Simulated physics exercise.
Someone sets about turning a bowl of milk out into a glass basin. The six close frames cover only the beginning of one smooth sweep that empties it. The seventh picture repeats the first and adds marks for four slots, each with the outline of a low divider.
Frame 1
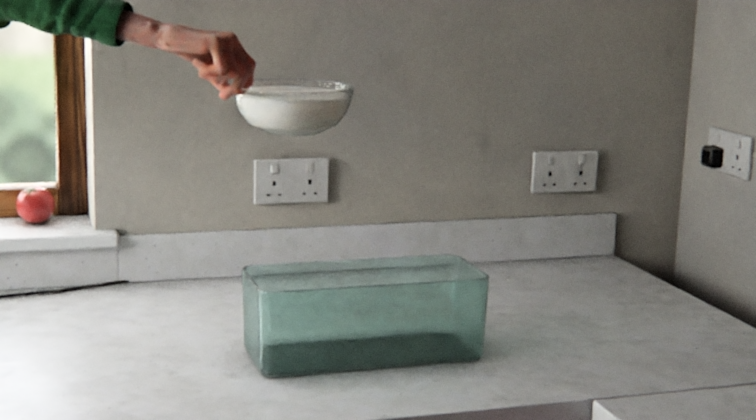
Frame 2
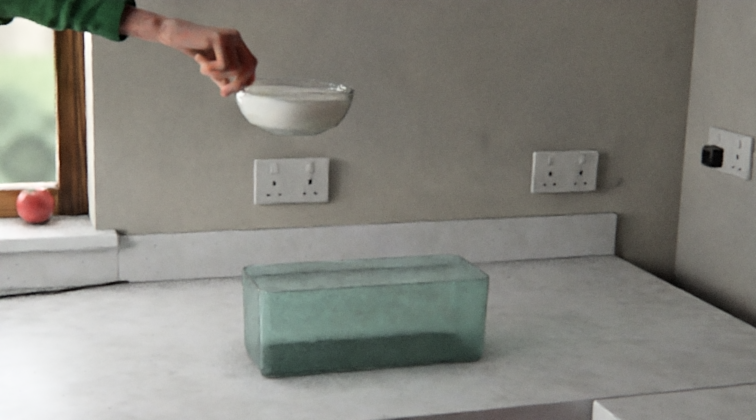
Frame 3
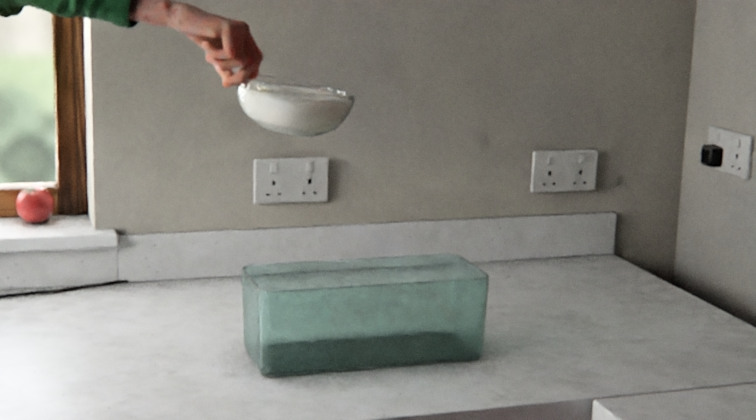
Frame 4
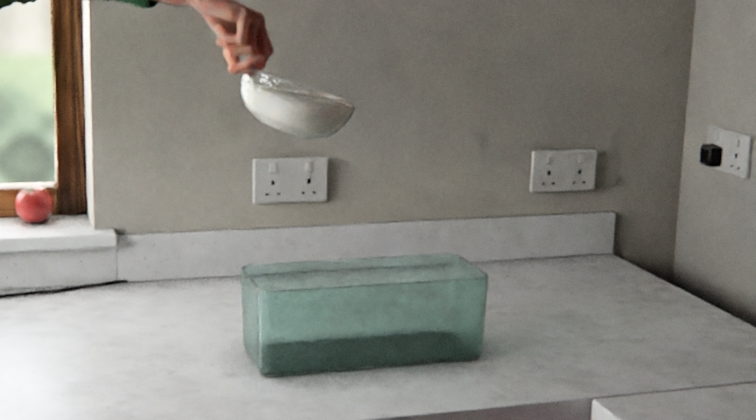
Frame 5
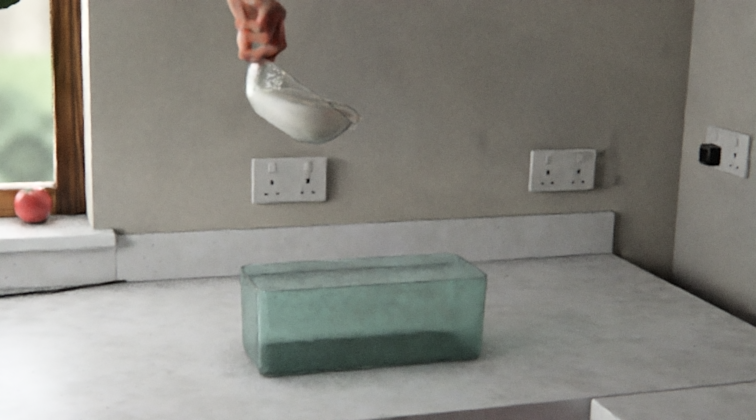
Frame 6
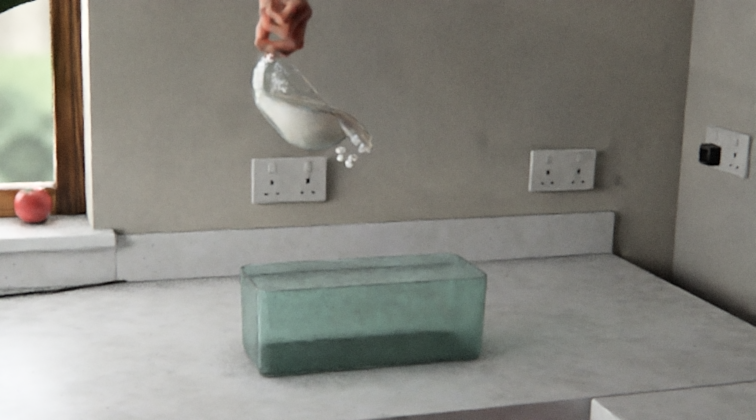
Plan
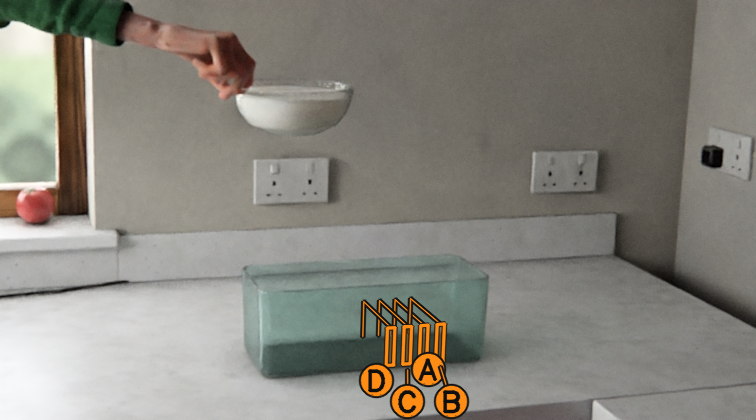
On a kitchen counter, a hand tilts a bowl of milk above a glass basin.
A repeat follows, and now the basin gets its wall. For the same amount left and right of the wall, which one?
The answer is slot C.
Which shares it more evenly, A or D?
Slot D.
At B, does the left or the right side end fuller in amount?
More ends on the left.
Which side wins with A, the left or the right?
More ends on the left.
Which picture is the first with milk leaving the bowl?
Picture 4.
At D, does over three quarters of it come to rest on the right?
No, it does not.
On the marked copy, A at (424, 368); B at (440, 366); C at (407, 369); D at (391, 371).
With A, about 74 % ends left of the wall and 15 % right of it; 11 % is lost outside.
With B, about 87 % ends left of the wall and 6 % right of it; 7 % is lost outside.
With C, about 51 % ends left of the wall and 39 % right of it; 9 % is lost outside.
With D, about 31 % ends left of the wall and 62 % right of it; 6 % is lost outside.
